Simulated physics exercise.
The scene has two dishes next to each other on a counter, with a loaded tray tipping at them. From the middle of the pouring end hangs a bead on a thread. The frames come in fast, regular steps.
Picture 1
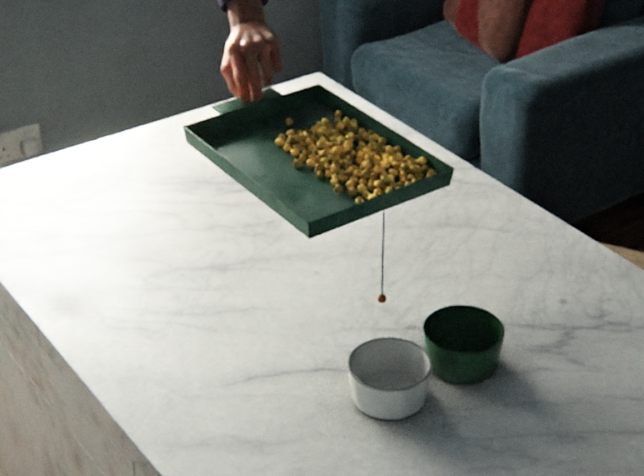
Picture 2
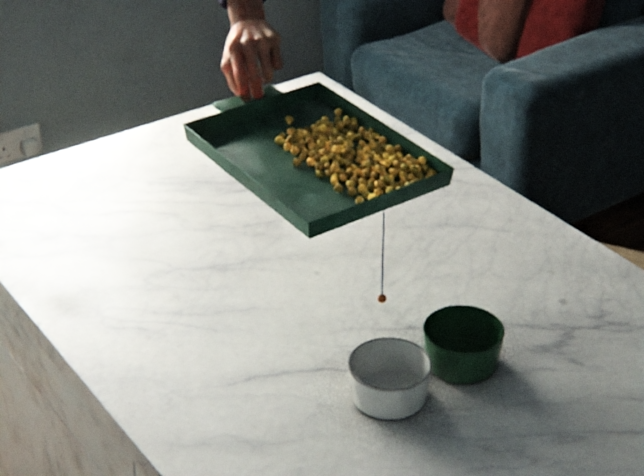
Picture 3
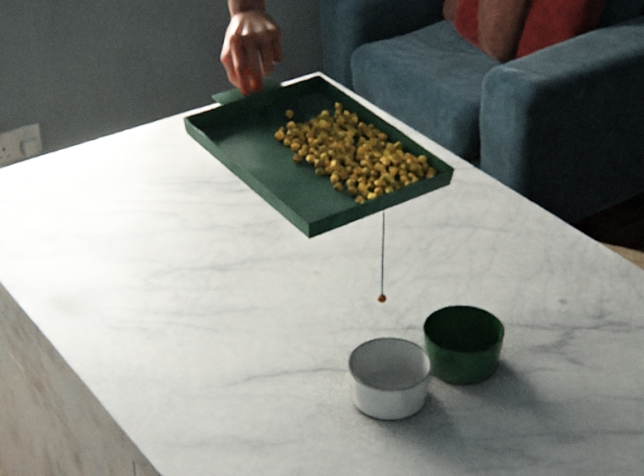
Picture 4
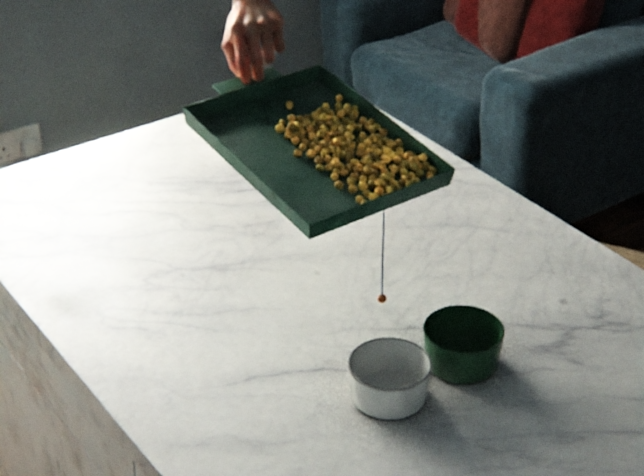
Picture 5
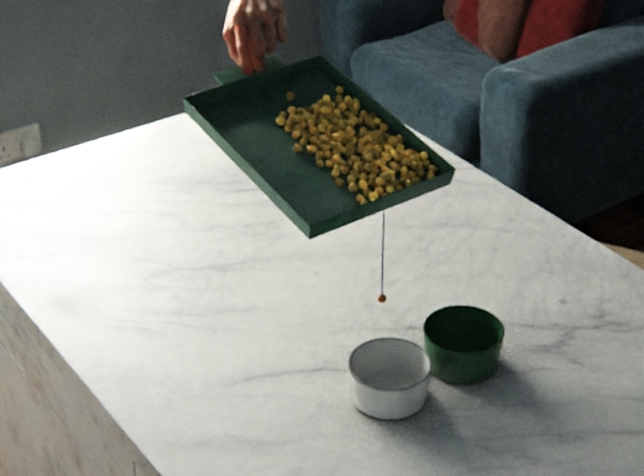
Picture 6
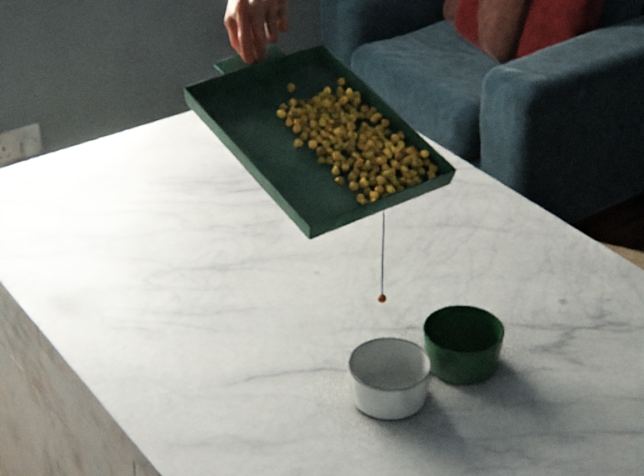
To begin with, a hand holds the back of a green tray of yellow puffed corn balls above a marble table, a bead hanging on a thread near white and green dishes. The hand then slowly raises the back edge, steepening the tray slightly, while the front edge, bead and dishes barely move.
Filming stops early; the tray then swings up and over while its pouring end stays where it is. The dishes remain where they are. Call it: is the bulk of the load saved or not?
The bulk is saved.
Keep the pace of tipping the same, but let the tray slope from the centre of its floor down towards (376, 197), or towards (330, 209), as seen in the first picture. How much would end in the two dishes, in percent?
The first gives 60 %, the second 30 %.
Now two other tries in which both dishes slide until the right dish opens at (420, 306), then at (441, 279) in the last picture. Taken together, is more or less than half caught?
At place one the minor share; at place two the minor share.
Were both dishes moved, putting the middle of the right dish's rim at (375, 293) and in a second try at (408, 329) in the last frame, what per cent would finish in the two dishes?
The first try gives 0 per cent, the second 50 per cent.
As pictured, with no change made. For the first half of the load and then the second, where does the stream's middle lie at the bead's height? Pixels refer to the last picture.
The opening part goes through (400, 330); what follows goes through (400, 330).
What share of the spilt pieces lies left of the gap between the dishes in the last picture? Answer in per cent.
Looks like close to 80 per cent of it.
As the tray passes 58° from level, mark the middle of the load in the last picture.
The middle of the pieces sits at roughly (388, 165).
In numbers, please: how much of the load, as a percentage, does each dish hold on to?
I'd say the left dish holds some 30 % and the right dish some 30 %.
Soon, tray tipped steeply; nearly all on the tray; a stray few in the air.
A while on, tray tipped right over; most on the tray; a stray few in the left dish; a stray few in the right dish; a stray few outside both; a small part in the air.
Towards the end, tray tipped past a quarter turn; about a third in the left dish; about a third in the right dish; about a third outside both.
Finally, tray tipped past a quarter turn; about a third in the left dish; about a third in the right dish; about a third outside both.
